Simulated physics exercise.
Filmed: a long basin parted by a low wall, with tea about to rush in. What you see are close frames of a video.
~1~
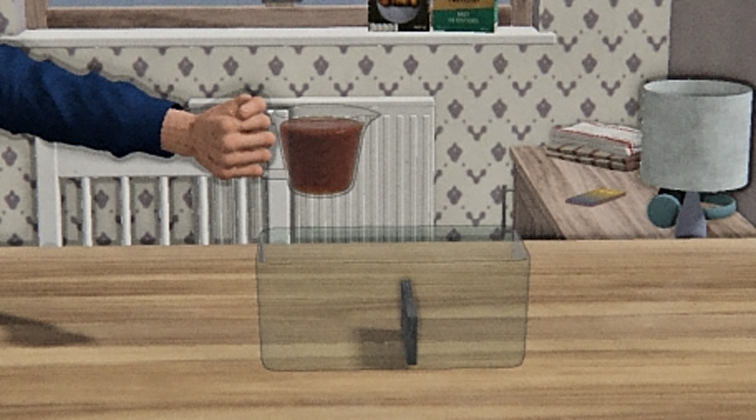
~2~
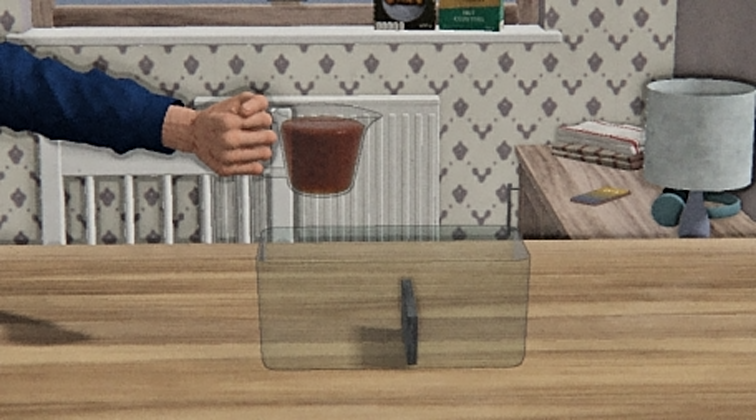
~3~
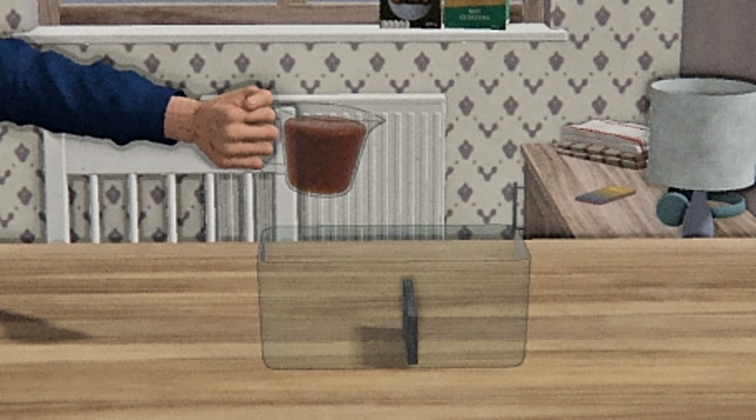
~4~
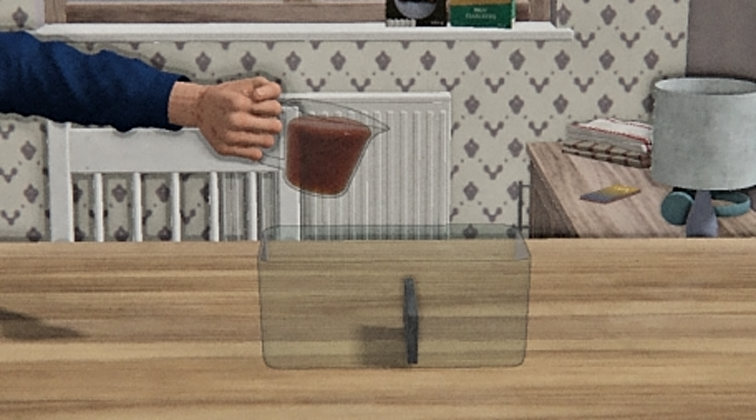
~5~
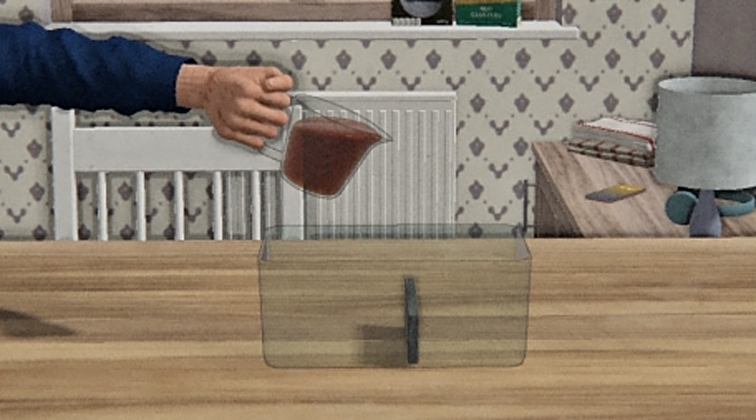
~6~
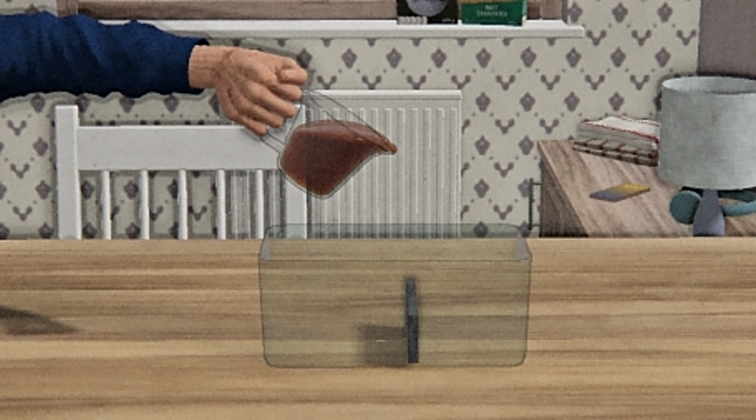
A hand in a blue sleeve held a clear jug of reddish-brown tea above a long glass basin with a low dark divider, then tilted it steadily rightward until the tea reached the spout.
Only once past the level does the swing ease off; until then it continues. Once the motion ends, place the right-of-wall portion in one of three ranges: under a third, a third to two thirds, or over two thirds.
Short answer, the right side holds a middle share of a third to two thirds.
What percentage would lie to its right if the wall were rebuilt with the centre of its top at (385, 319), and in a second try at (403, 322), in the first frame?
Try 1: About 90 percent; try 2: About 70 percent.
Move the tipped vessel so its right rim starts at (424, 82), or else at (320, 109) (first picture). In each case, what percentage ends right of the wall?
Result, first then second: About 85 % and about 5 %.
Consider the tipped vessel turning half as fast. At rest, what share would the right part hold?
Something like 75 percent.
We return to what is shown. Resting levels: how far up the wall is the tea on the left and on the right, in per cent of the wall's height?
On the left roughly 10, on the right roughly 20.
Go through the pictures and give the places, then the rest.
In the first picture, tilt 0°; pouring edge (382, 113); surface from (278, 123) to (365, 123); the long basin's rim runs from (259, 247) to (522, 244); the wall's top is at (409, 299).
In the second picture, tilt 2°; pouring edge (383, 115); surface from (280, 123) to (366, 123).
In the third picture, tilt 6°; pouring edge (387, 120); surface from (283, 121) to (368, 125).
In the fourth picture, tilt 14°; pouring edge (391, 128); surface from (288, 120) to (373, 127).
In the fifth picture, tilt 23°; pouring edge (394, 139); surface from (292, 125) to (381, 131).
In the sixth picture, tilt 35°; pouring edge (395, 153); surface from (291, 130) to (384, 140); 3 per cent is over the edge.
A moment on, the tilt is 100° and 32 per cent is still to pour, 8 is left of the wall and 35 right of it.
Next, the tilt is 110° and 2 per cent is still to pour, 44 is left of the wall and 50 right of it.
Then the tilt is 110° and 0 per cent is still to pour, 49 is left of the wall and 49 right of it.
Later the tilt is 110° and 0 per cent is still to pour, 49 is left of the wall and 49 right of it.
At rest 49 per cent lies left of the wall, 50 right of it and 1 outside.
